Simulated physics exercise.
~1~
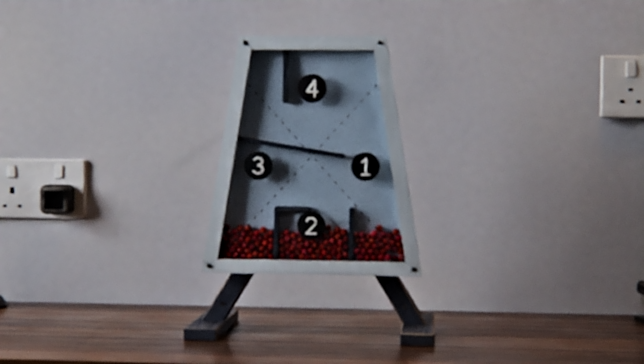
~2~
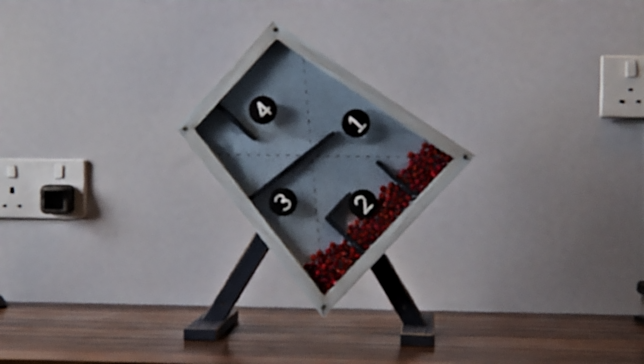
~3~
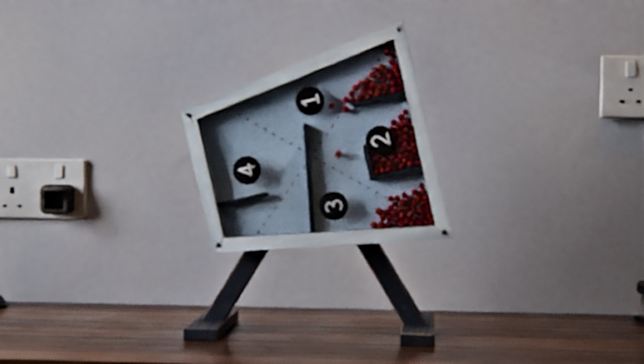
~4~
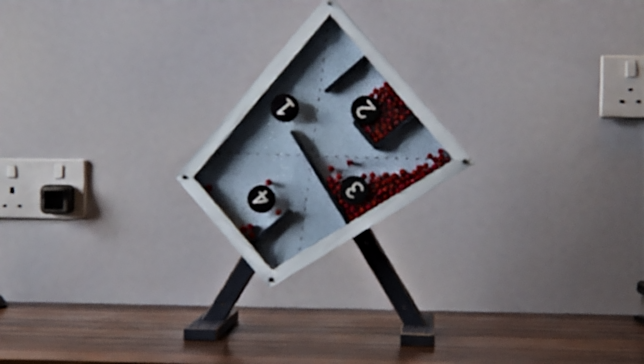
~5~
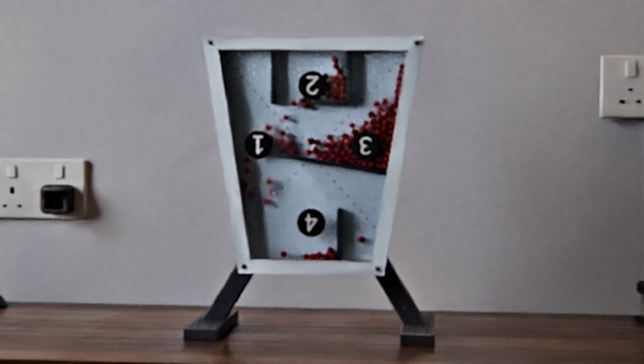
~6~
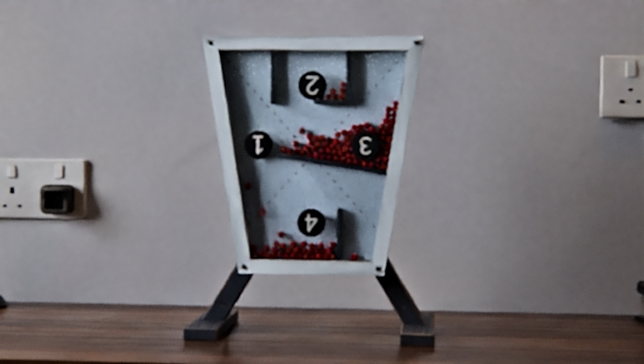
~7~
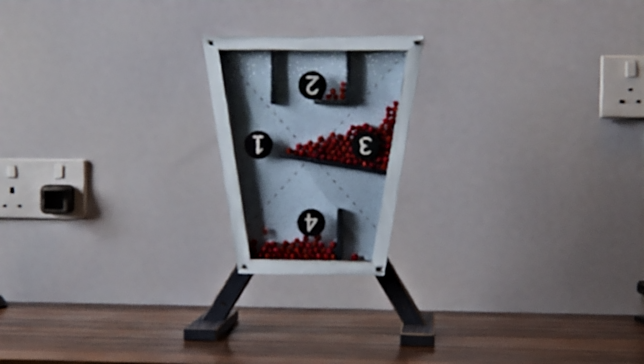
A tapered, windowed case of small red beads turns anticlockwise on its stand until it is upside down, the beads sliding and spilling between its inner ledges, and then stays still as the last ones settle, most heaped on the sloping ledge by the upturned number three.
